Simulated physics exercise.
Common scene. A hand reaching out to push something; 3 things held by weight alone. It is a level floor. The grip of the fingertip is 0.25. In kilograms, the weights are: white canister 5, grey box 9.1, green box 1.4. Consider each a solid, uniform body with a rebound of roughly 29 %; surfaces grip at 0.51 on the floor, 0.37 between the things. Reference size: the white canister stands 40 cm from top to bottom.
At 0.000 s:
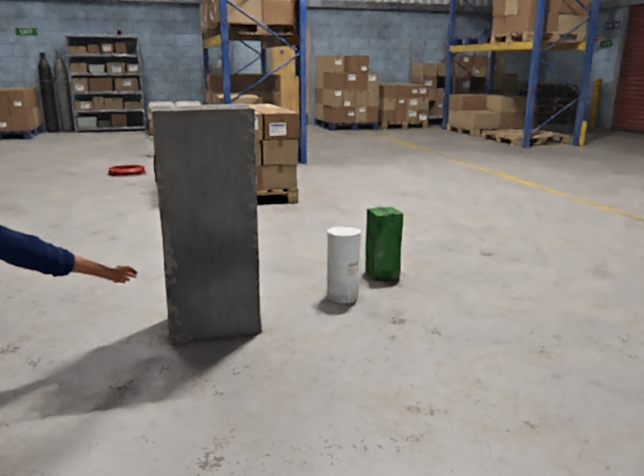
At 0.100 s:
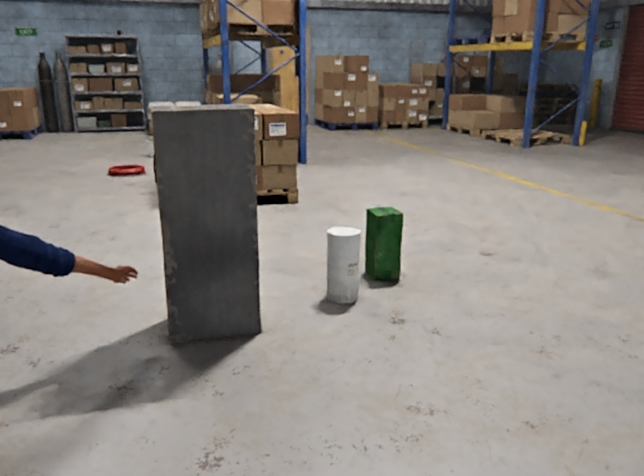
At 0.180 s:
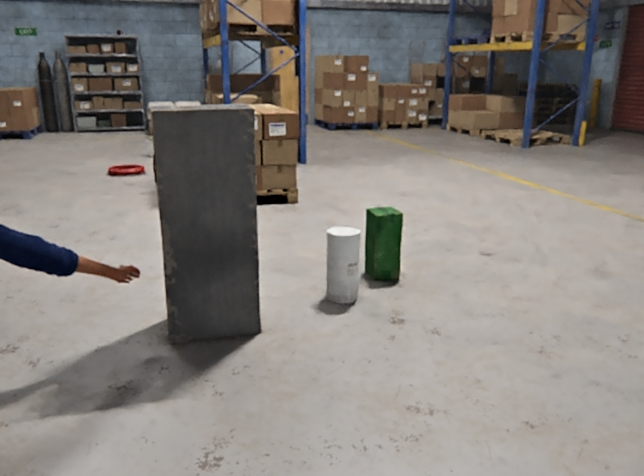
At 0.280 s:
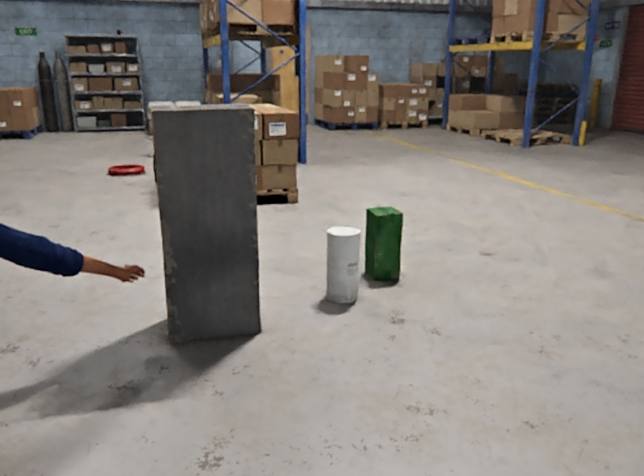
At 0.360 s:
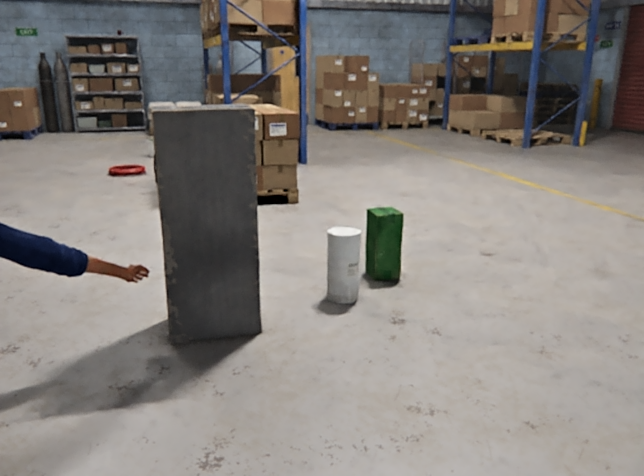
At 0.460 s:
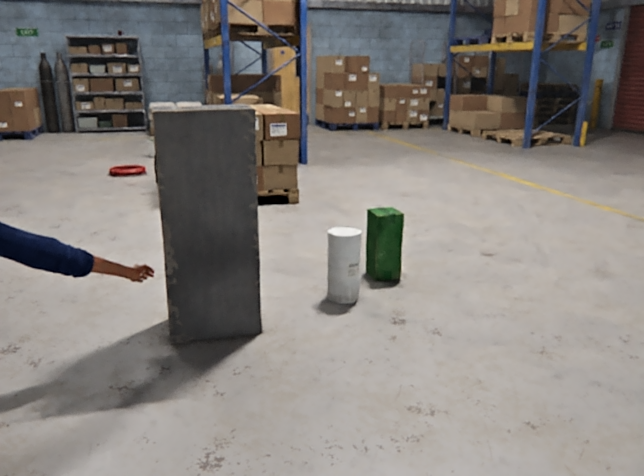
A dark-sleeved arm reaches in from the left on a level warehouse floor, seen from a fixed, slightly raised view. A tall grey box stands nearest, left of centre, with a shorter white canister and a green box to its right, and shelving, stacked cartons and a red ring behind. The open hand inches rightward toward the grey box, while the three objects show almost no movement.
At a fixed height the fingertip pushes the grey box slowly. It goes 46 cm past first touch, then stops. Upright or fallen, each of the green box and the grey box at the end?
One by one: The green box stays up, the grey box stays up.
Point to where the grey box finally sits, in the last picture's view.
It comes to rest around (302, 216).
After 1.16 s, 22 cm of travel; grey box moved 10 cm near (229, 221).
After 1.86 s, 37 cm of travel; grey box moved 24 cm near (259, 219).
After 2.56 s, 52 cm of travel; grey box moved 39 cm near (288, 217).
In the end (3.6 s), not toppled but over 14 cm from the start, grey box; the other 2 under 14 cm from the start. At the end, from the last picture's camera, green box near (384, 244), grey box near (302, 216).
